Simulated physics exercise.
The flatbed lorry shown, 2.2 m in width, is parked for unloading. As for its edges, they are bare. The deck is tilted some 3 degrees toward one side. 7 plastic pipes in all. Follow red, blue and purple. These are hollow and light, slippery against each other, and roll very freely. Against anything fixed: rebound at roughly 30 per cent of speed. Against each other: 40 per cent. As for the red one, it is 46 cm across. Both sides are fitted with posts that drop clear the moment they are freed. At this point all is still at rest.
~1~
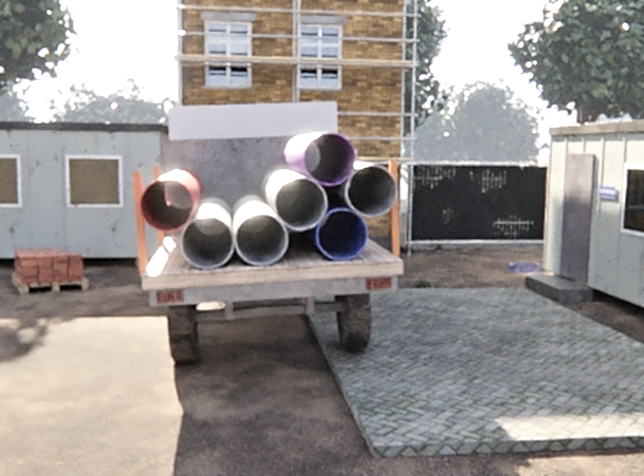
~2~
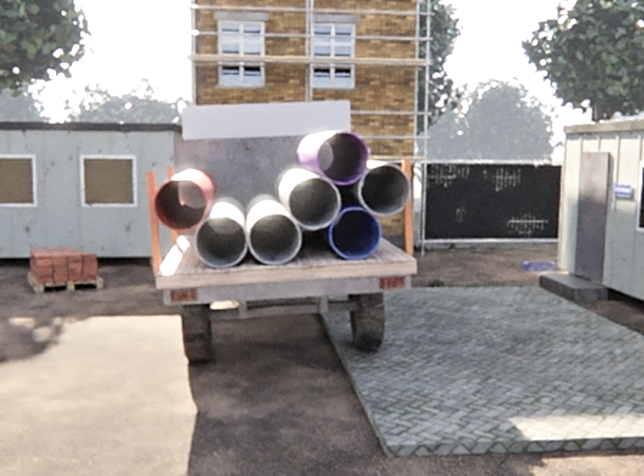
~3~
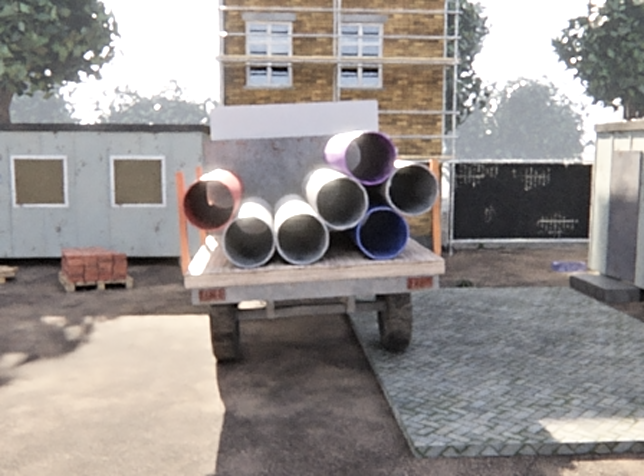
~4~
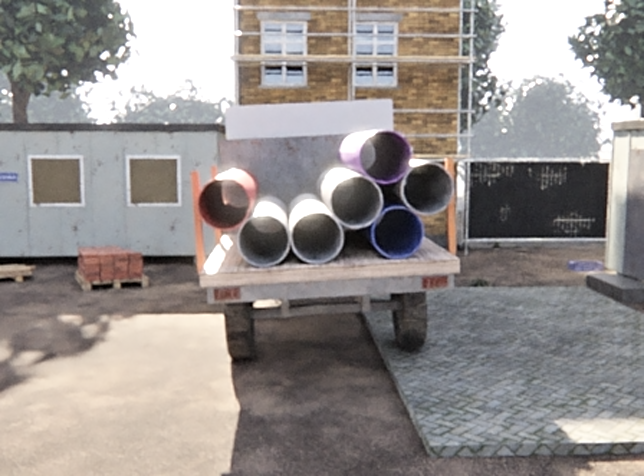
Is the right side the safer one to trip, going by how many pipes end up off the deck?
Yes, the right.
Side on the left freed, after 3.1 s, red is down on the left; blue is on the deck, 90 cm from the left edge, rolling left; purple is up on others, 70 cm from the left edge, rolling left; 3 off so far.
Side on the left freed, at the end, red is down on the left; blue is on the ground to the left; purple is on the ground to the left; 7 off so far.
Side on the right freed, after 0.7 s, red is up on others, 25 cm from the left edge; blue is on the deck, 40 cm from the right edge, rolling right; purple is up on others, 15 cm from the right edge, rolling right; 1 off so far.
Side on the right freed, at the end, red is up on others, 25 cm from the left edge; blue is on the deck, 25 cm from the right edge; purple is down on the right; 2 off so far.
